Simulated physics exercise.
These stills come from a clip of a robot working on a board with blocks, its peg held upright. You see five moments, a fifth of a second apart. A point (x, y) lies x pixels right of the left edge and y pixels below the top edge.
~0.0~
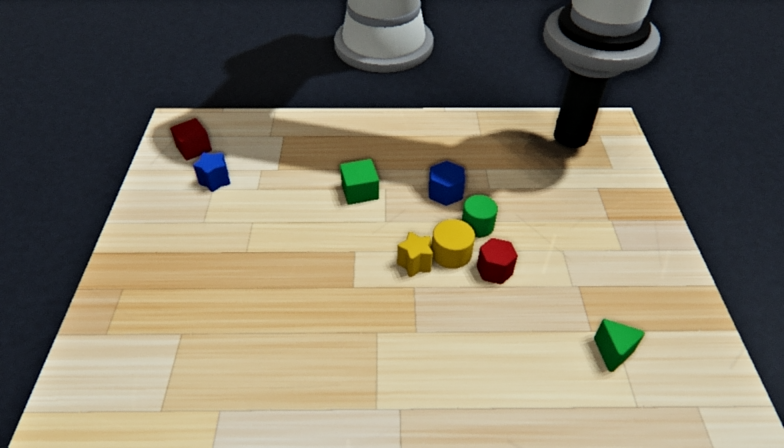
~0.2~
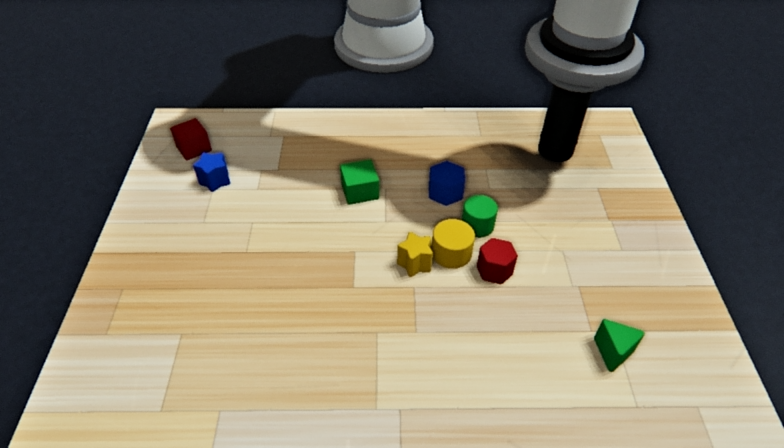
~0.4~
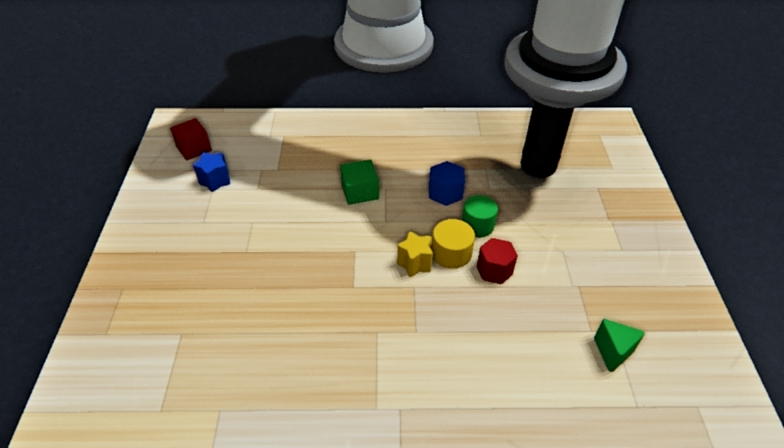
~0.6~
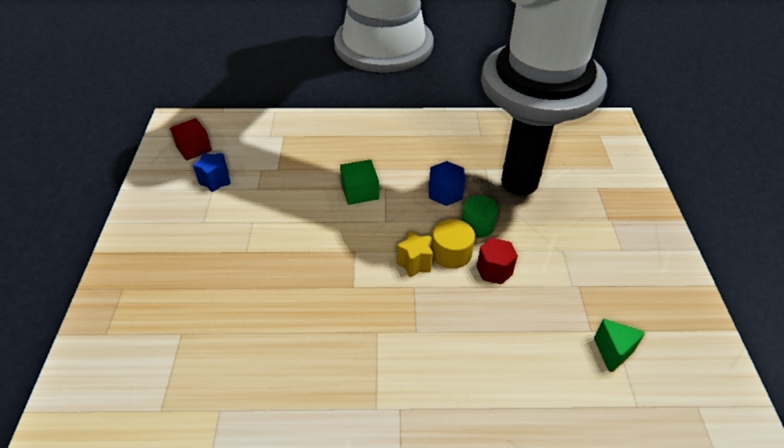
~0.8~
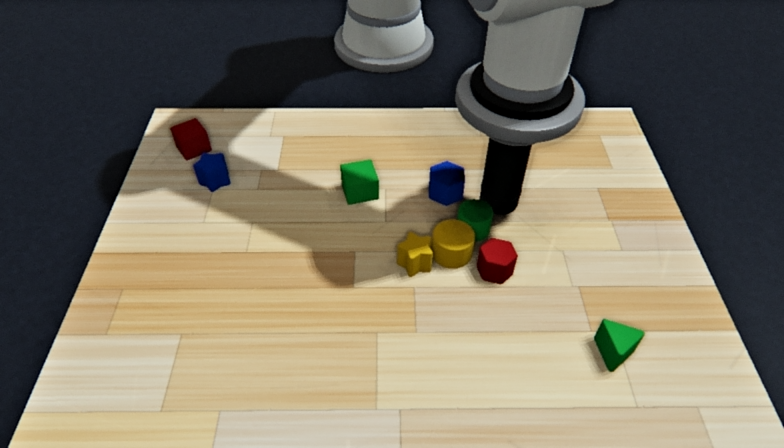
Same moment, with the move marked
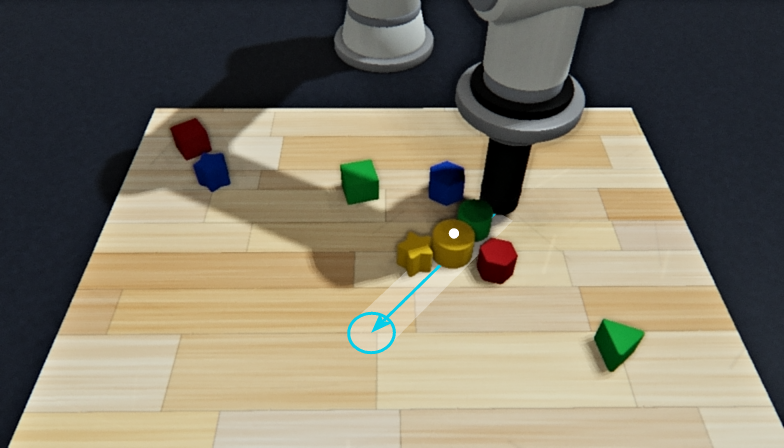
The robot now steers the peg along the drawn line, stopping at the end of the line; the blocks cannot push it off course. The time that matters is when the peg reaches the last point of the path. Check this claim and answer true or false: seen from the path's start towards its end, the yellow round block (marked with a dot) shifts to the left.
The statement is true.
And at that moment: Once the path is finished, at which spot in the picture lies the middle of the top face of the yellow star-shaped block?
When the path ends, it will be at (377, 257).
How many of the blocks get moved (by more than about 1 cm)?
Total moved: Three or more.
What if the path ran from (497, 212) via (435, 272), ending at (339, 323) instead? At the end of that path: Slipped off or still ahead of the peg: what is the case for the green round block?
Still in front.
Drawn move, straight from (497, 212) to (372, 332); the dot is on the yellow round block.
What follows on the original path. One third of the way, peg (460, 238); yellow star-shaped block (392, 254), turned 40° clockwise; yellow round block (418, 278); green round block (438, 251).
Two thirds of the way, peg (418, 278); yellow star-shaped block (378, 257), turned 95° clockwise; yellow round block (380, 327); green round block (388, 291).
At the end, peg (371, 324); yellow star-shaped block (377, 257), turned 100° clockwise; yellow round block (360, 356); green round block (327, 322); red hexagonal block still.
